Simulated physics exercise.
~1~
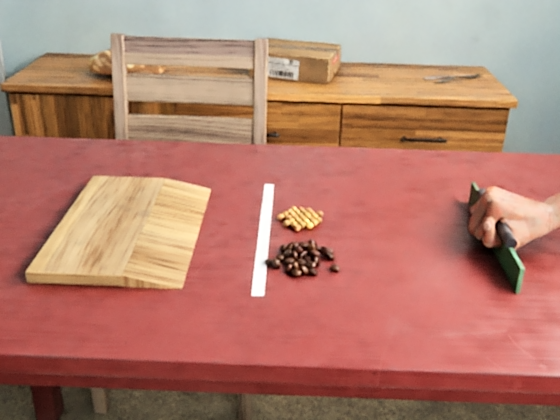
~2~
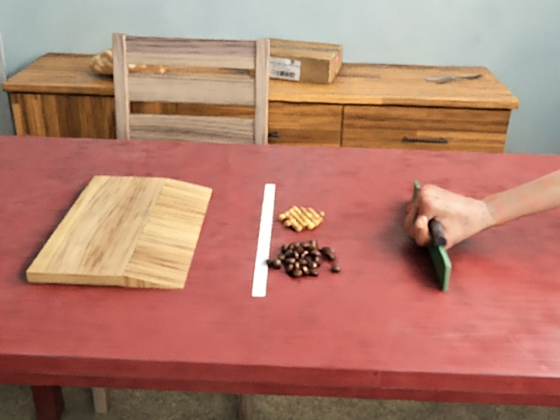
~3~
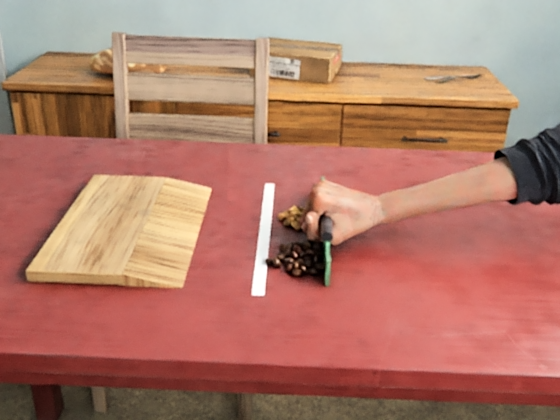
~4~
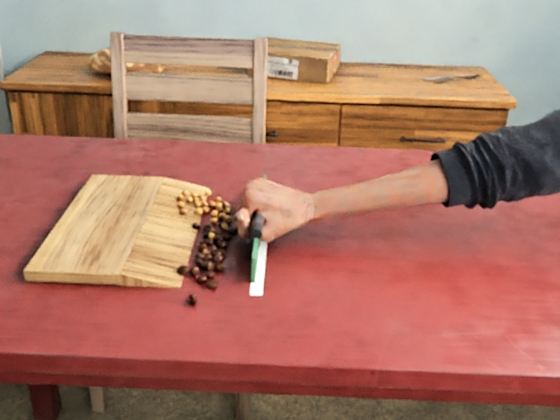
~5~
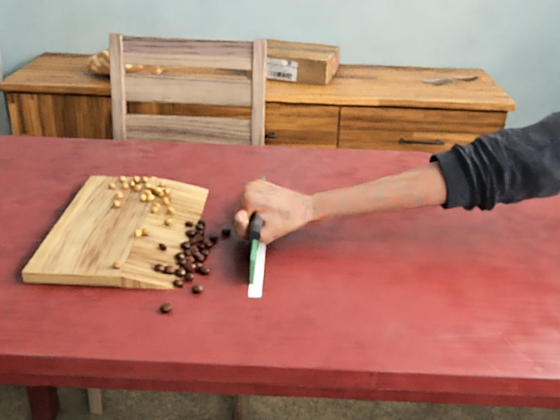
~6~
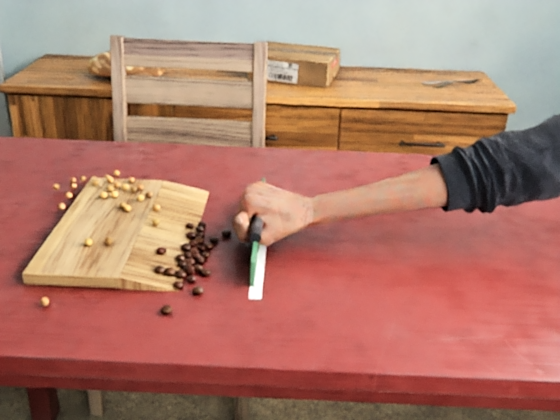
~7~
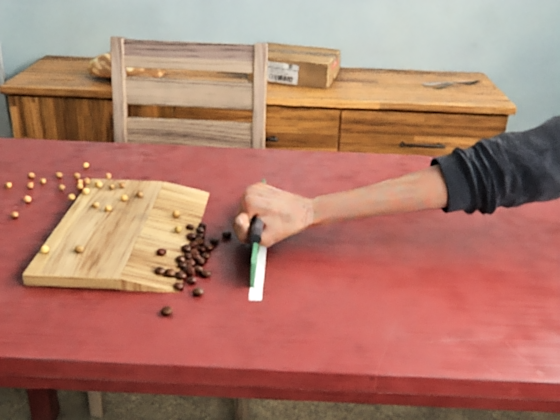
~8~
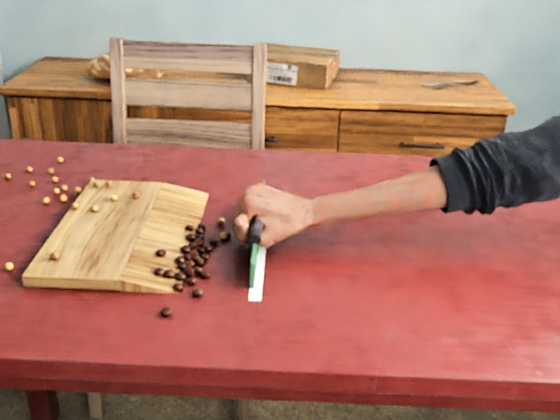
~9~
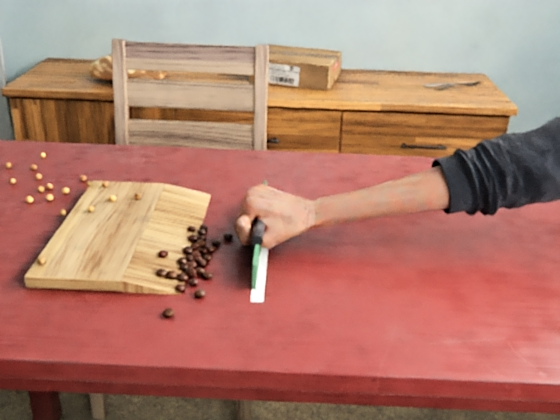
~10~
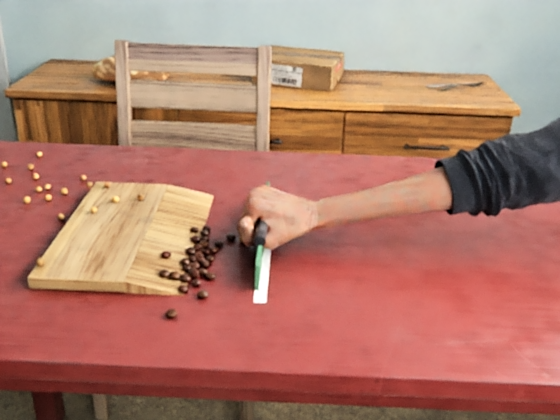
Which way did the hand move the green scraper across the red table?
The hand moved the scraper to the left, toward the wooden slab, until it stopped at the white tape.
